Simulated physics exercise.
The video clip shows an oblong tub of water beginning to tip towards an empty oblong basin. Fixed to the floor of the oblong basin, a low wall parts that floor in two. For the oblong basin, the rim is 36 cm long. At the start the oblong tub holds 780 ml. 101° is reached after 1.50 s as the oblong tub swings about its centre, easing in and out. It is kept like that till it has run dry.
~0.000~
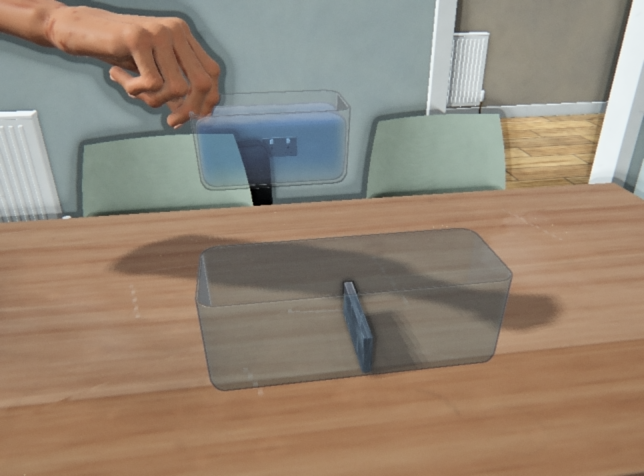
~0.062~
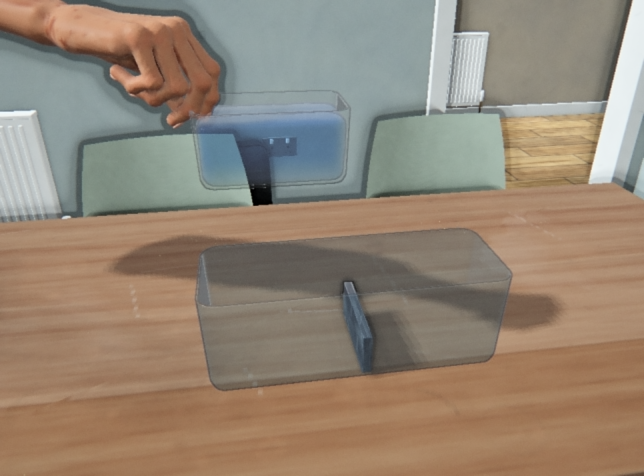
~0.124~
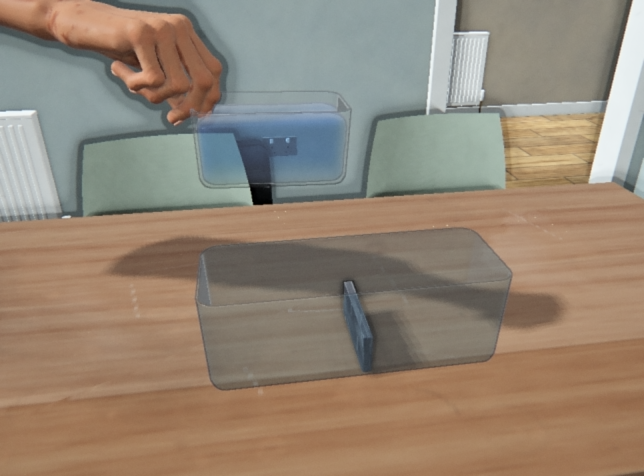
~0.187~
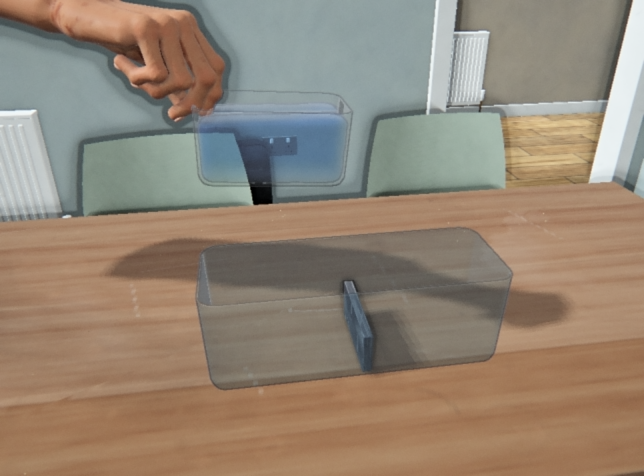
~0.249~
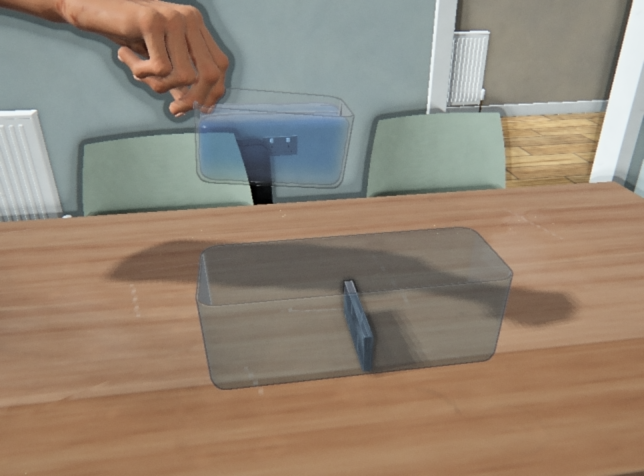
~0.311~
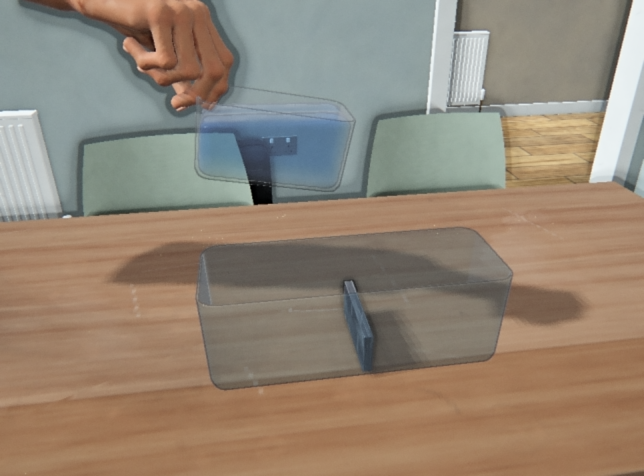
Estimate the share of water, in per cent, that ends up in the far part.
About 80 per cent.
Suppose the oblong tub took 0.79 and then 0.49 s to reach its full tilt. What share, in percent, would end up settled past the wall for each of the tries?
First 75, then 75 per cent.
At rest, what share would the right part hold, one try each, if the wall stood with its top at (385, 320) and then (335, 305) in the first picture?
Result: 50 per cent, then 90 per cent.
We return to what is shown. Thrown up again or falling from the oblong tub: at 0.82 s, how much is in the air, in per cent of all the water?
Share: Roughly 32 per cent.
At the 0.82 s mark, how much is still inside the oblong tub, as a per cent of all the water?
Close to 50 in a hundred.
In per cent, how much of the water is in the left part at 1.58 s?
About 14 per cent.
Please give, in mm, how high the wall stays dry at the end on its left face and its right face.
Left about 48 mm, while the right is about 22 mm.
Then, 0.82 s in, the tilt is 58° and 50 per cent is still to pour, 1 is left of the wall and 17 right of it.
Then, 1.19 s in, the tilt is 91° and 12 per cent is still to pour, 3 is left of the wall and 75 right of it.
Then, 1.58 s in, the tilt is 101° and 1 per cent is still to pour, 14 is left of the wall and 80 right of it.
Then, 2.00 s in, the tilt is 101° and 0 per cent is still to pour, 16 is left of the wall and 80 right of it.
Finally, 16 per cent lies left of the wall, 80 right of it and 4 outside.
